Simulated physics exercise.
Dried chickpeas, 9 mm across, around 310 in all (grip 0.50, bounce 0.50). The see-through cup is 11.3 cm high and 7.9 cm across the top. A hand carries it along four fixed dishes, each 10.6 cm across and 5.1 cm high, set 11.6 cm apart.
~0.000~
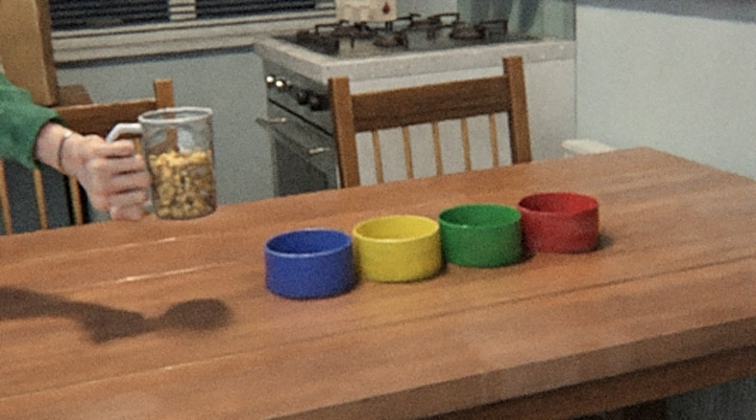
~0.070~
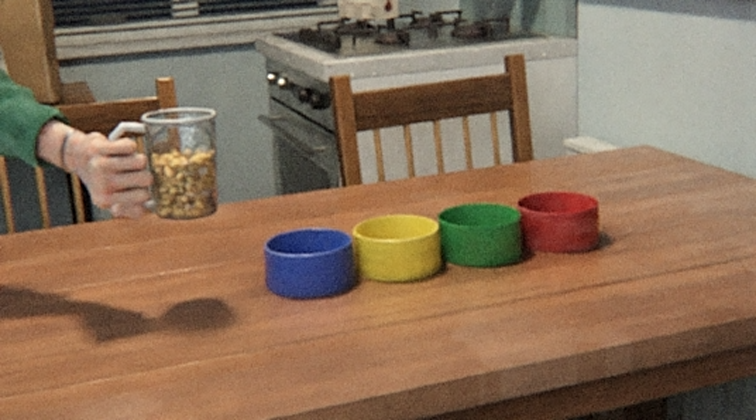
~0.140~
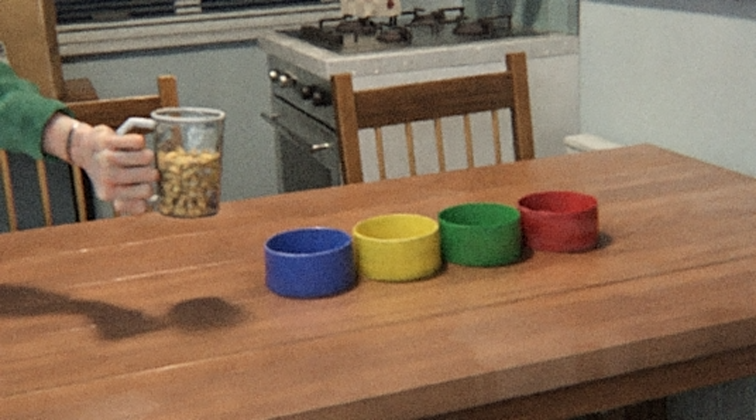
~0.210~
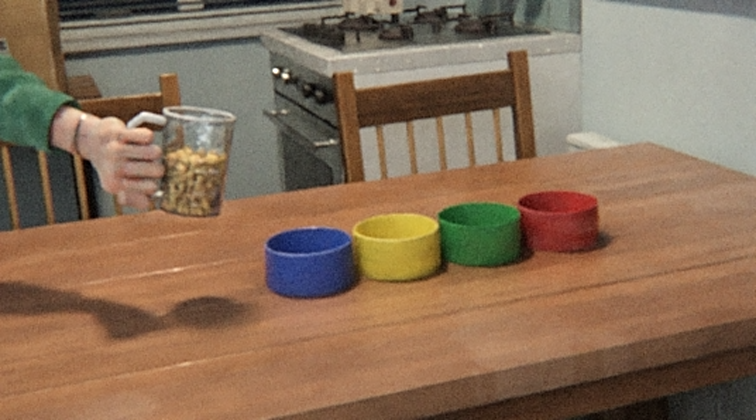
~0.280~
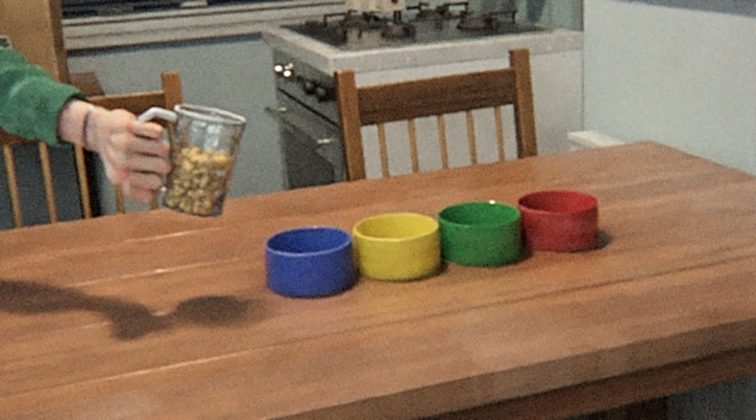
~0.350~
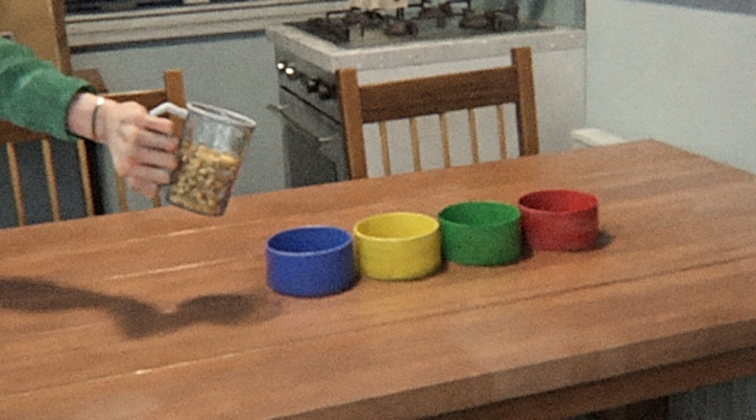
A hand holding a clear cup of dried chickpeas, moving slightly right and tilting it beside four coloured bowls on a wooden table.
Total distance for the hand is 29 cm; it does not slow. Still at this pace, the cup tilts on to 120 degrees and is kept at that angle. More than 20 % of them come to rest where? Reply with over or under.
Red dish under, blue dish under, green dish under, yellow dish over, counter under.
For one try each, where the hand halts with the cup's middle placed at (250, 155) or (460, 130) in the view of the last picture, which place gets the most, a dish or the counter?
Blue; yellow.
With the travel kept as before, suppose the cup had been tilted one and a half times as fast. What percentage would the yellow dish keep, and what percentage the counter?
Result - yellow: 60; counter: 20.
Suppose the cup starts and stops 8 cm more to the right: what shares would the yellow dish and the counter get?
Shares would be yellow 20 and counter 10.
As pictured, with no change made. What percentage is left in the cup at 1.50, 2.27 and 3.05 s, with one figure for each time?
First 90, then 0, then 0 per cent.
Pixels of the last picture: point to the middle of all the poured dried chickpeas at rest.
Centre at rest: Approx. (404, 246) px.
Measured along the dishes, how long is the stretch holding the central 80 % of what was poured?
Some 6 centimetres.
After 1.50 s, tilt 109 degrees; cup holds 90 %, yellow 5 %.
After 2.27 s, tilt 120 degrees; cup holds 0 %, yellow 100 %.
Then, at 3.05 s, tilt 120 degrees; cup holds 0 %, yellow 100 %.
In the end, at 3.3 s, red 0 %, blue 0 %, green 0 %, yellow 100 %, counter 0 %.
